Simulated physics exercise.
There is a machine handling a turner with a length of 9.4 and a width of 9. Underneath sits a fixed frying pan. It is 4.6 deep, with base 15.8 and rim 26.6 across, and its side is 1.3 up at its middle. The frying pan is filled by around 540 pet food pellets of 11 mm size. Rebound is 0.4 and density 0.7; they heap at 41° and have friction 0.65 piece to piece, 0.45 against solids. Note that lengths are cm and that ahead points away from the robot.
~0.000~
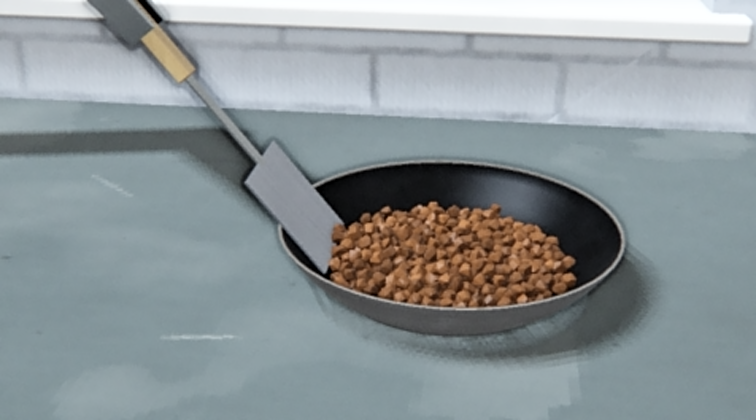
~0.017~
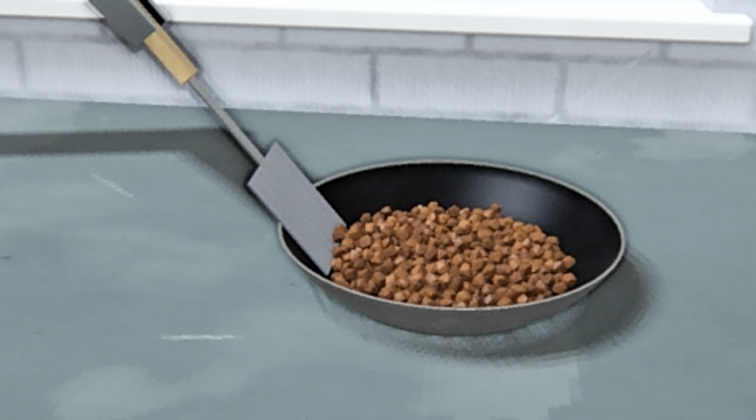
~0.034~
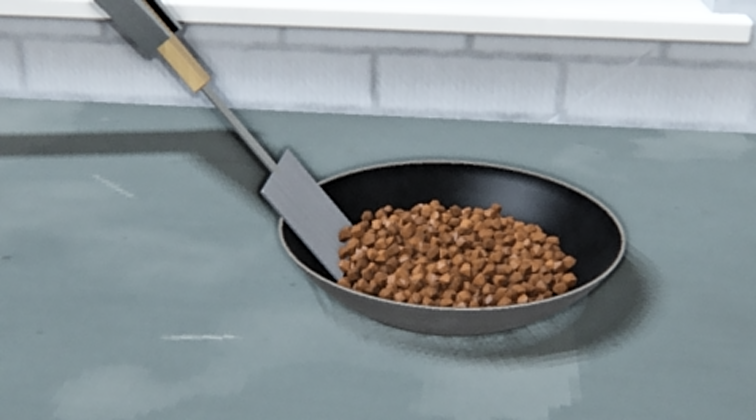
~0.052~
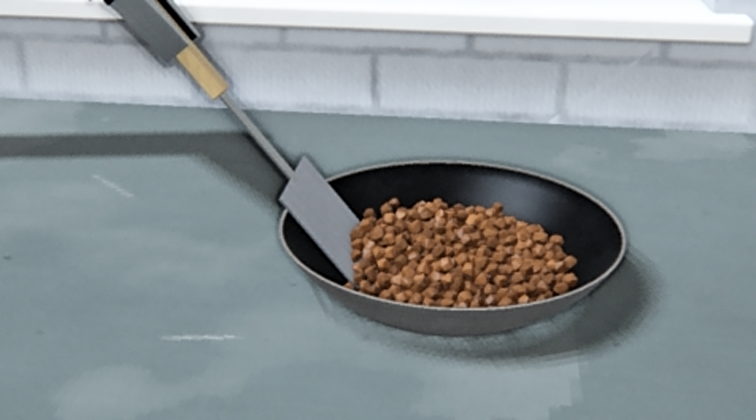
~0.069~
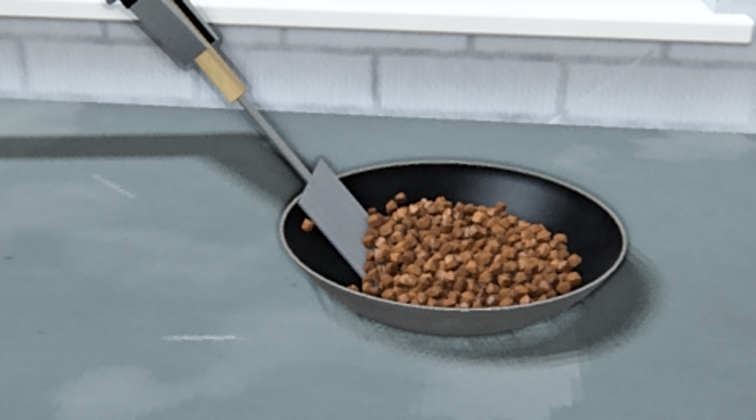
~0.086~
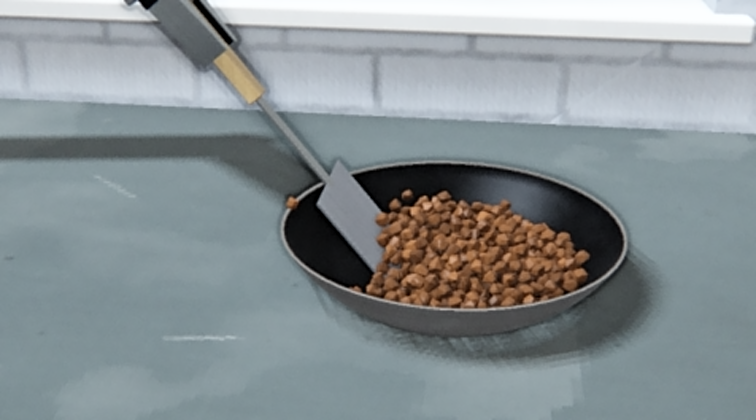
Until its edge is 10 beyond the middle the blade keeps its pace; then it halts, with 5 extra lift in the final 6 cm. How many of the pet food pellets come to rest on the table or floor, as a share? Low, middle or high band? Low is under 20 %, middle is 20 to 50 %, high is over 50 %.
Middle band.
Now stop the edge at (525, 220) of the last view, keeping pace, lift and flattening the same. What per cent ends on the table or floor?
I'd put it near 10 per cent.
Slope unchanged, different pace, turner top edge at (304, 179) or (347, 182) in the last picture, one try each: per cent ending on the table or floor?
Near 30 per cent in the first try and near 40 per cent in the second.
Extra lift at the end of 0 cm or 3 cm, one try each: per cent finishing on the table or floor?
It works out to some 45 per cent for the first setting and some 40 per cent for the second.
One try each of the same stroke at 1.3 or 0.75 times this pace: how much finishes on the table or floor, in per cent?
Estimates in order: 35 per cent, 30 per cent.
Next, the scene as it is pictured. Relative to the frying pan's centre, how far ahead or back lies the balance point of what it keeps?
Offset forward: Around 4.0 cm.
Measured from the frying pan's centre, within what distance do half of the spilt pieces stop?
About 32 cm out from the centre.
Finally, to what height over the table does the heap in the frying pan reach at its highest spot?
It reaches roughly 5.0 cm.
After 0.15 s, sloping 51°, highest piece 10 above the table; 544 in the frying pan, 1 on the blade or in flight.
After 0.21 s, sloping 51°, highest piece 11 above the table; 544 in the frying pan, 1 on the blade or in flight.
After 0.44 s, sloping 51°, highest piece 12 above the table; 351 in the frying pan, 93 on the table or floor, 101 on the blade or in flight.
After 1.49 s, sloping 51°, highest piece 5 above the table; 351 in the frying pan, 194 on the table or floor.
At rest, 351 in the frying pan, 194 on the table or floor. That is 36 % on the table or floor.
